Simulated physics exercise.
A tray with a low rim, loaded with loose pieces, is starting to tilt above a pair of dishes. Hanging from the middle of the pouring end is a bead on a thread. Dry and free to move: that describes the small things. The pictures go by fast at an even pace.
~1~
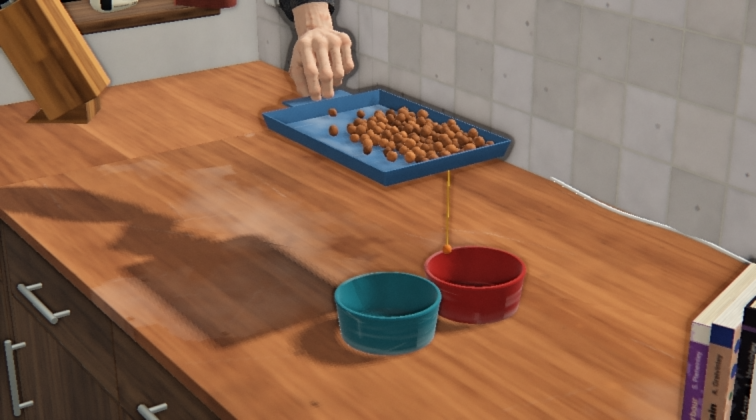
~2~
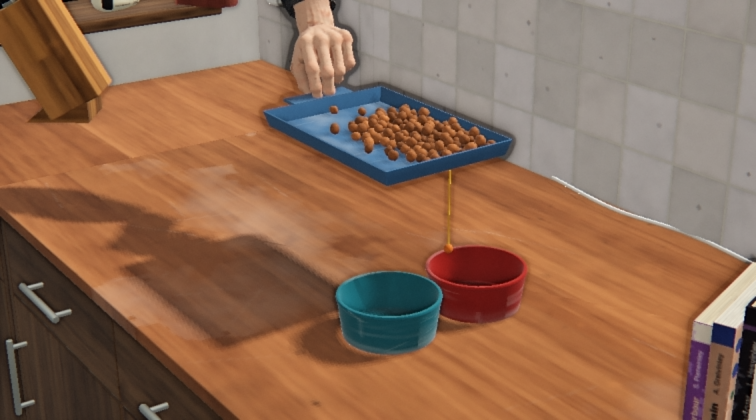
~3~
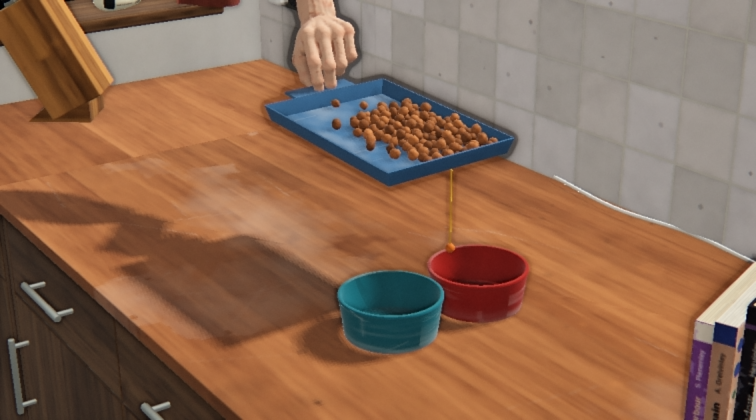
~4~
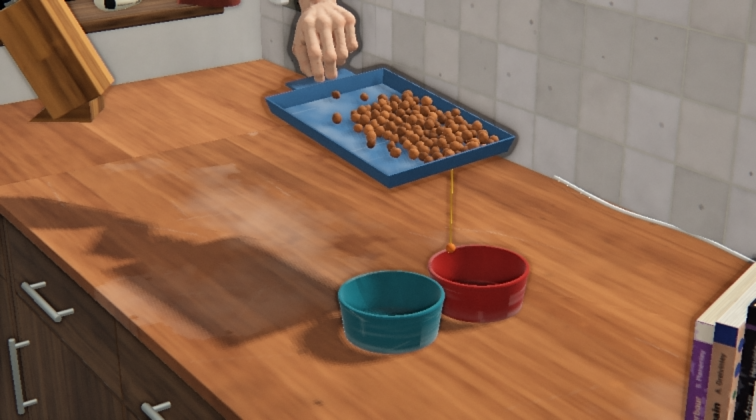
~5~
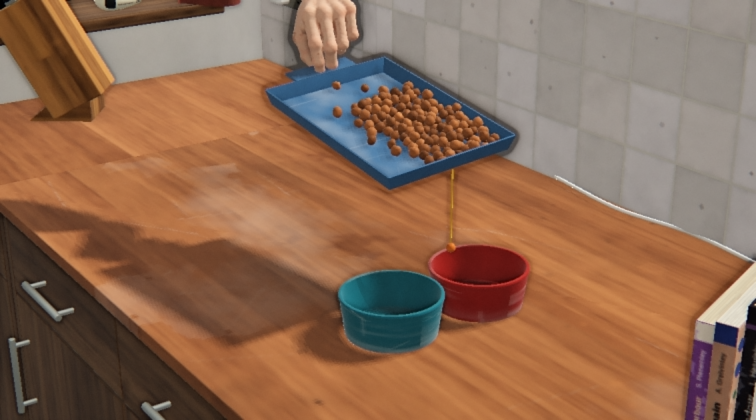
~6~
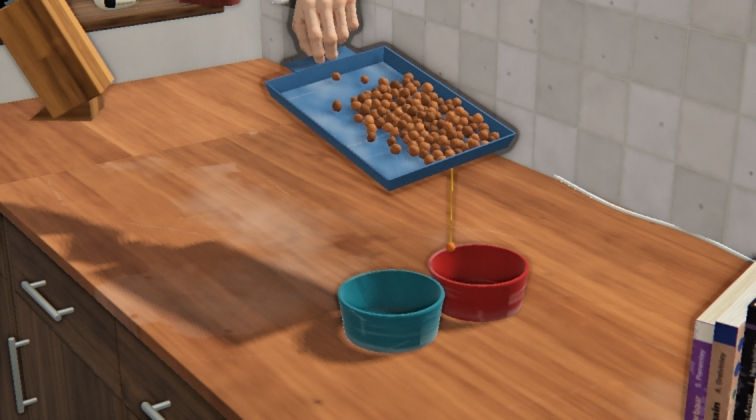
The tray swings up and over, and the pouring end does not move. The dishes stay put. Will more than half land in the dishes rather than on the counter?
Yes - pretty clear the dishes gather most of what falls.
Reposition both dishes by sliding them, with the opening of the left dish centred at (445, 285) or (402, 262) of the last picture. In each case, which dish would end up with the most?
Result, try one: The left of the two; try two: The left of the two.
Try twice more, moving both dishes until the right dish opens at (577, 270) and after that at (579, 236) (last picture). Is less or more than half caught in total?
Result, first place: Not as much as half; second place: Not as much as half.
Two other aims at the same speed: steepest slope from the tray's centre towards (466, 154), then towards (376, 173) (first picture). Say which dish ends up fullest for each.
First try: The dish to the right; second try: The dish to the left.
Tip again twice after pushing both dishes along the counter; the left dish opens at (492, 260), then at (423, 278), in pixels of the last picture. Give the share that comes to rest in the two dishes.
Around 0 and around 70 per cent, in that order.
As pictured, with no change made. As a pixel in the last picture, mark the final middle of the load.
Somewhere around (401, 320) in the last picture.
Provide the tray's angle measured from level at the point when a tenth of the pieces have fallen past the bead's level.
70° or so.
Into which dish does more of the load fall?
Of the two, the left-side one is the fuller.
Shortly afterwards, tray tipped steeply; all but a few on the tray; only a few in the left dish; only a few outside both; a little in the air.
Next, tray tipped right over; the bulk on the tray; a little in the left dish; only a few in the right dish; only a few outside both; only a few in the air.
Some moments later, tray tipped past a quarter turn; the bulk in the left dish; a little in the right dish; a little outside both.
In the end, tray tipped past a quarter turn; the bulk in the left dish; a little in the right dish; a little outside both.
